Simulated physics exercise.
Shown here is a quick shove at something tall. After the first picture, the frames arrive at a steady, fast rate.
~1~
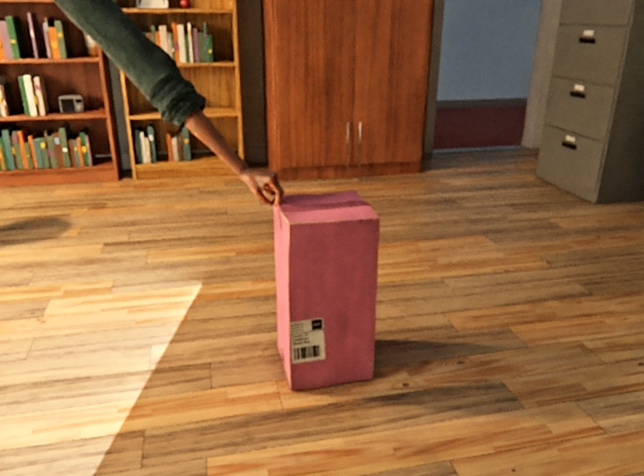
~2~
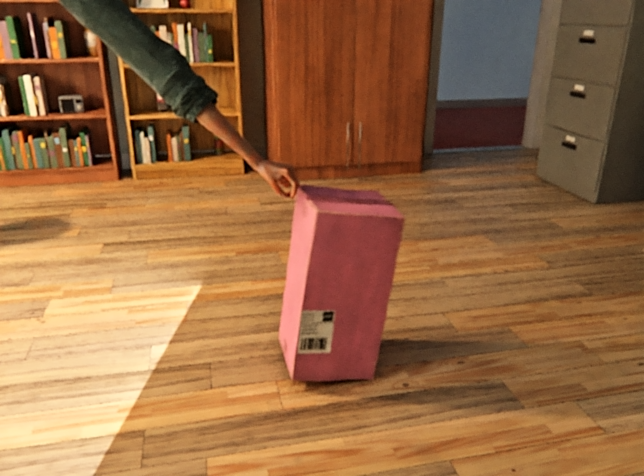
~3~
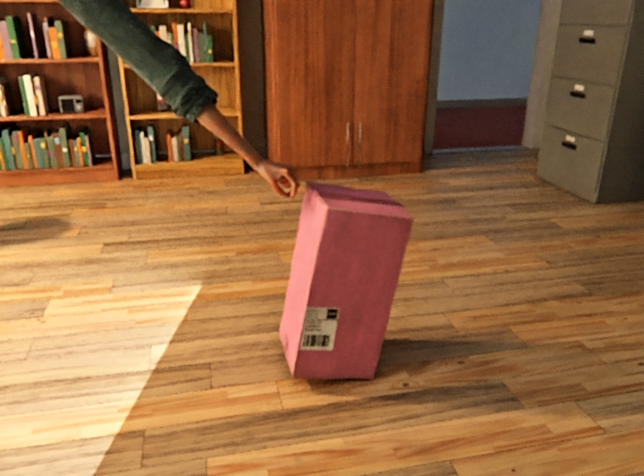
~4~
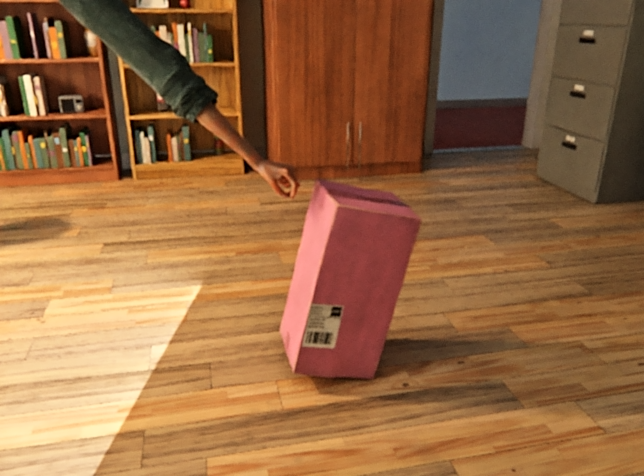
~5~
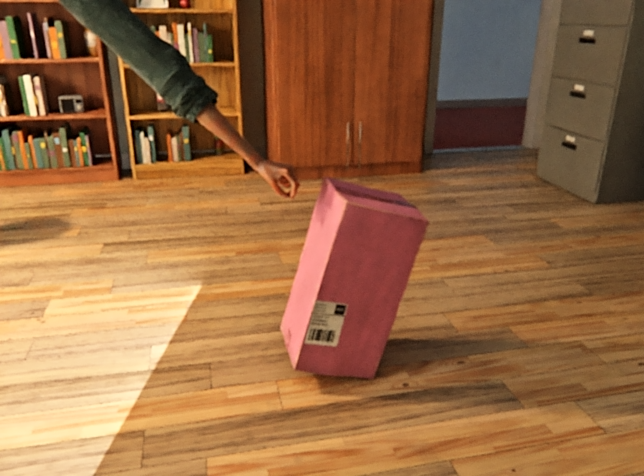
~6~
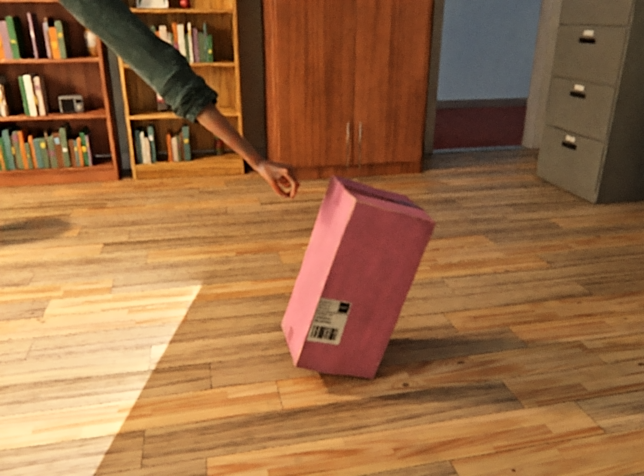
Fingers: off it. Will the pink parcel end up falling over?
Yes.
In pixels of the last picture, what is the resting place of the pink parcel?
Its middle settles around (443, 314) in the last picture.
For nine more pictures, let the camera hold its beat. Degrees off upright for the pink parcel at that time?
Angle from vertical in that picture: 40°.
Then, 0.22 s after the last picture, pink parcel 45° off upright near (395, 278).
At rest, the pink parcel falls over, near (443, 314).
